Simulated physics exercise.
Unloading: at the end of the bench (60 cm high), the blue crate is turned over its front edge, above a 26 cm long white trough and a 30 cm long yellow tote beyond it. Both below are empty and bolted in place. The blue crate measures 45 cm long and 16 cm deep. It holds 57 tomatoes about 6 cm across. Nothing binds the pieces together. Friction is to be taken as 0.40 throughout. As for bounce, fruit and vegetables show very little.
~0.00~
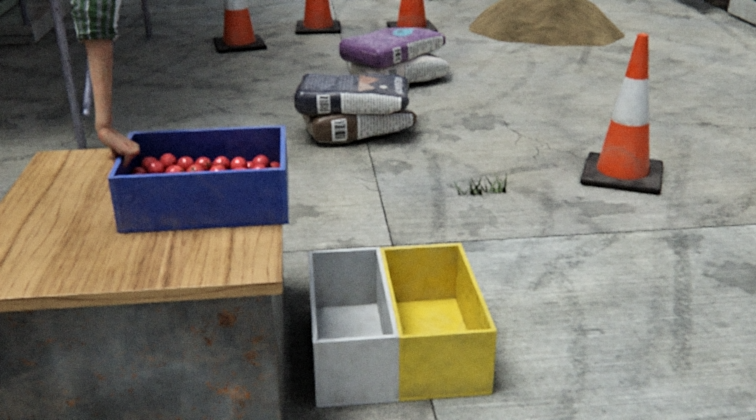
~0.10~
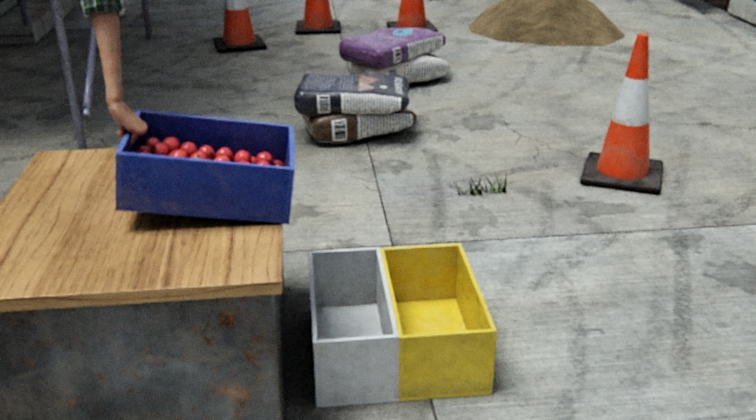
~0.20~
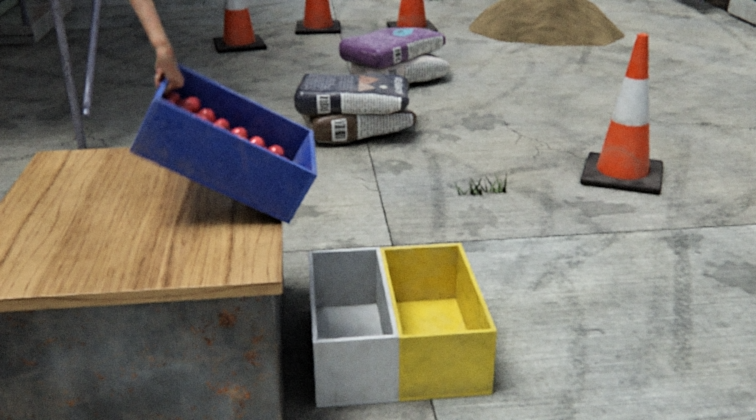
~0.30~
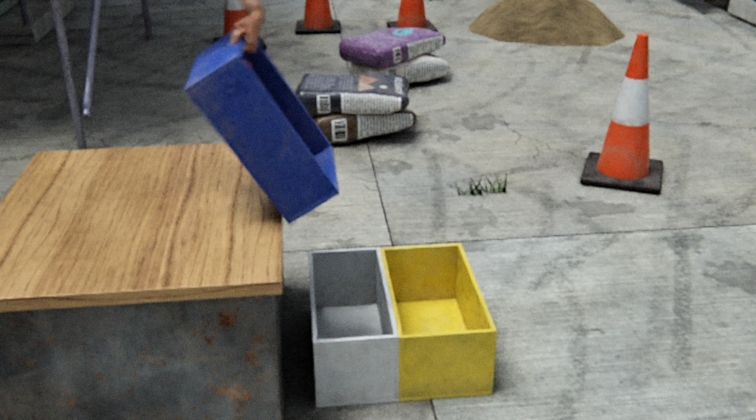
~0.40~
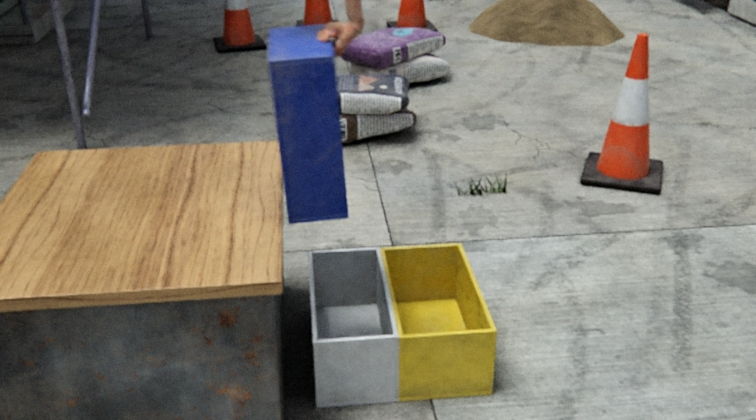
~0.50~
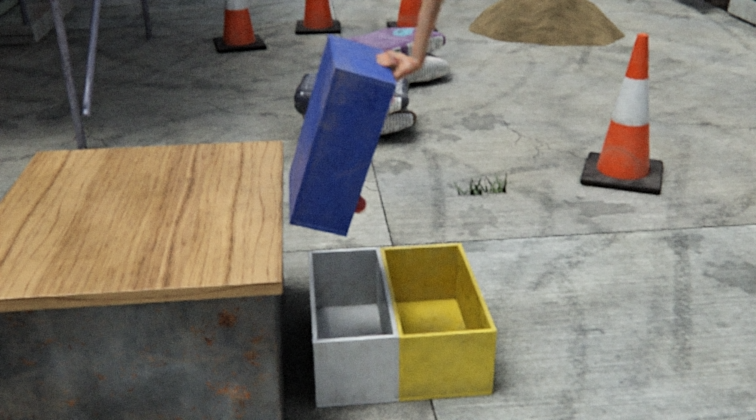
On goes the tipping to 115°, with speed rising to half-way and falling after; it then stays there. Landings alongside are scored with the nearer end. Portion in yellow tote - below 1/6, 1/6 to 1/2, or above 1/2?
It's going to be beyond half.
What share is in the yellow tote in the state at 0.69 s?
Roughly 5 percent.
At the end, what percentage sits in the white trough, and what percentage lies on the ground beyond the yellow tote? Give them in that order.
I'd put it at about 5 percent, then about 35 percent.
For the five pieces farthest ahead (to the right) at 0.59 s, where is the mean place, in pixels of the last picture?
They are centred near (445, 131).
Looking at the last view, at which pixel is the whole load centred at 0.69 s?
At roughly (436, 237).
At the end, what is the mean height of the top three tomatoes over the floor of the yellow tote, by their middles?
About 18 cm.
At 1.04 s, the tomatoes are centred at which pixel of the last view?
The middle lies close to (454, 332).
After 0.59 s, tilt 115°; 13 still in the blue crate and 44 in the air.
After 0.69 s, tilt 115°; 5 still in the blue crate, 2 in the yellow tote and 50 in the air.
After 0.85 s, tilt 115°; 3 in the white trough, 26 in the yellow tote, 19 on the ground beyond the yellow tote and 9 in the air.
When it is over (at 1.04 s), 3 in the white trough, 35 in the yellow tote and 19 on the ground beyond the yellow tote. Asked share, 35 of 57, 61 per cent.
